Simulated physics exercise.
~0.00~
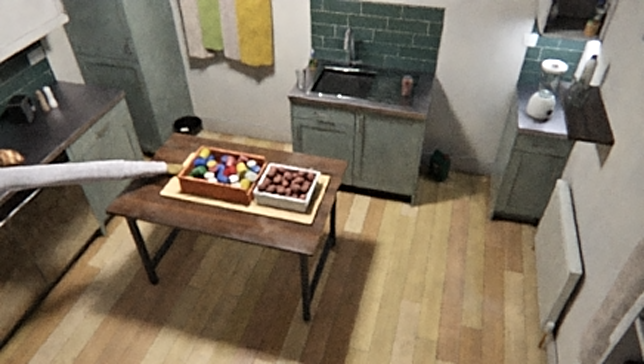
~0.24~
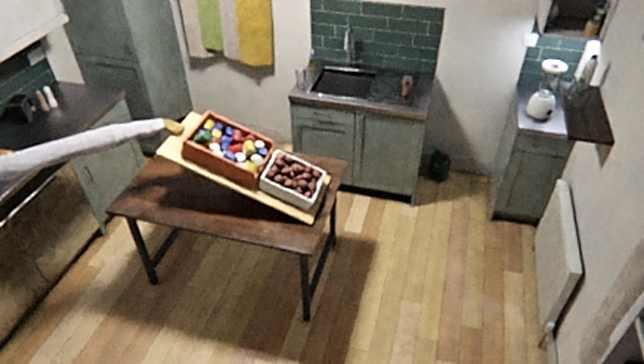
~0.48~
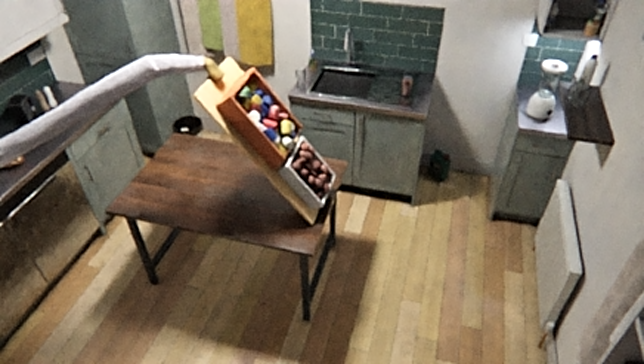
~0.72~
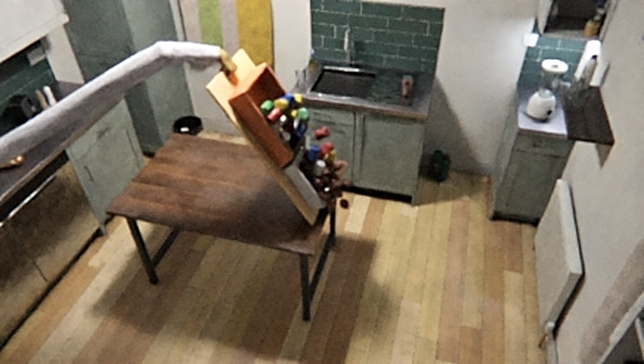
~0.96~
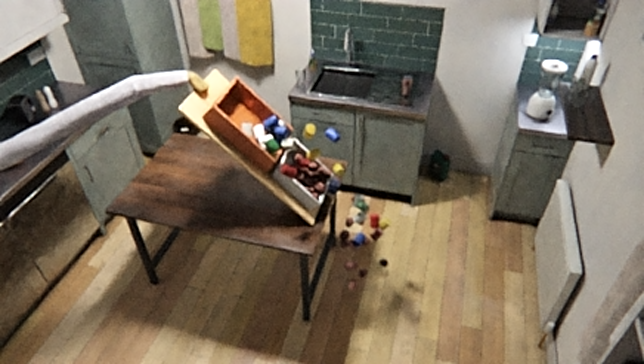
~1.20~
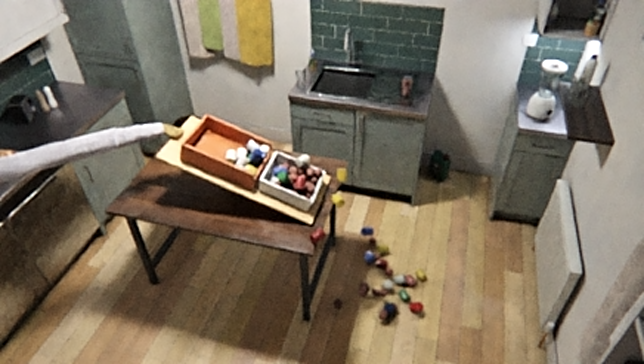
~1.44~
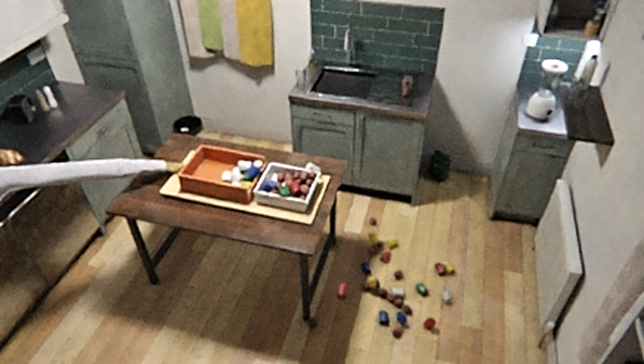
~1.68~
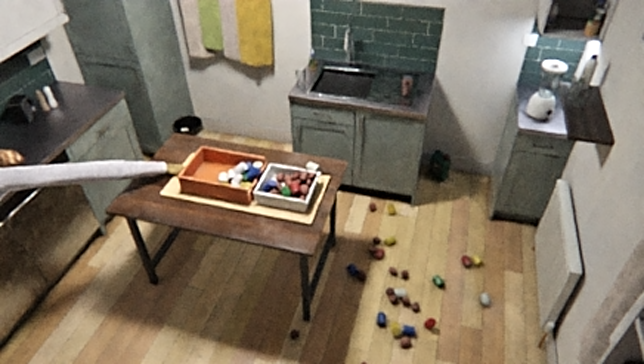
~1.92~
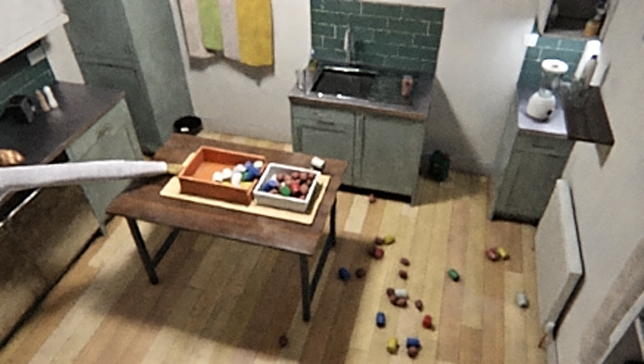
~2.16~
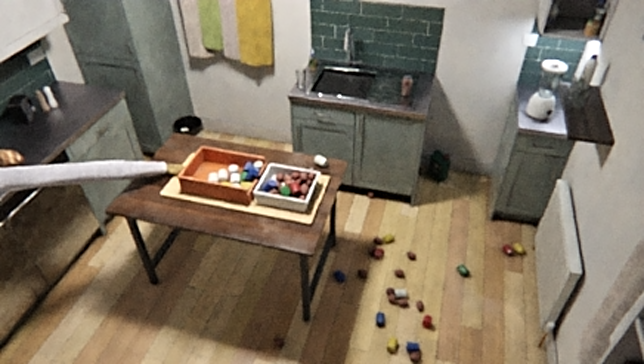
In this clip, a pale arm tips a board holding an orange box of colourful jars and a white box of red potatoes steeply to the right, spilling pieces from both onto the kitchen floor, then lowers it flat, leaving some still inside and others scattered across the floorboards.
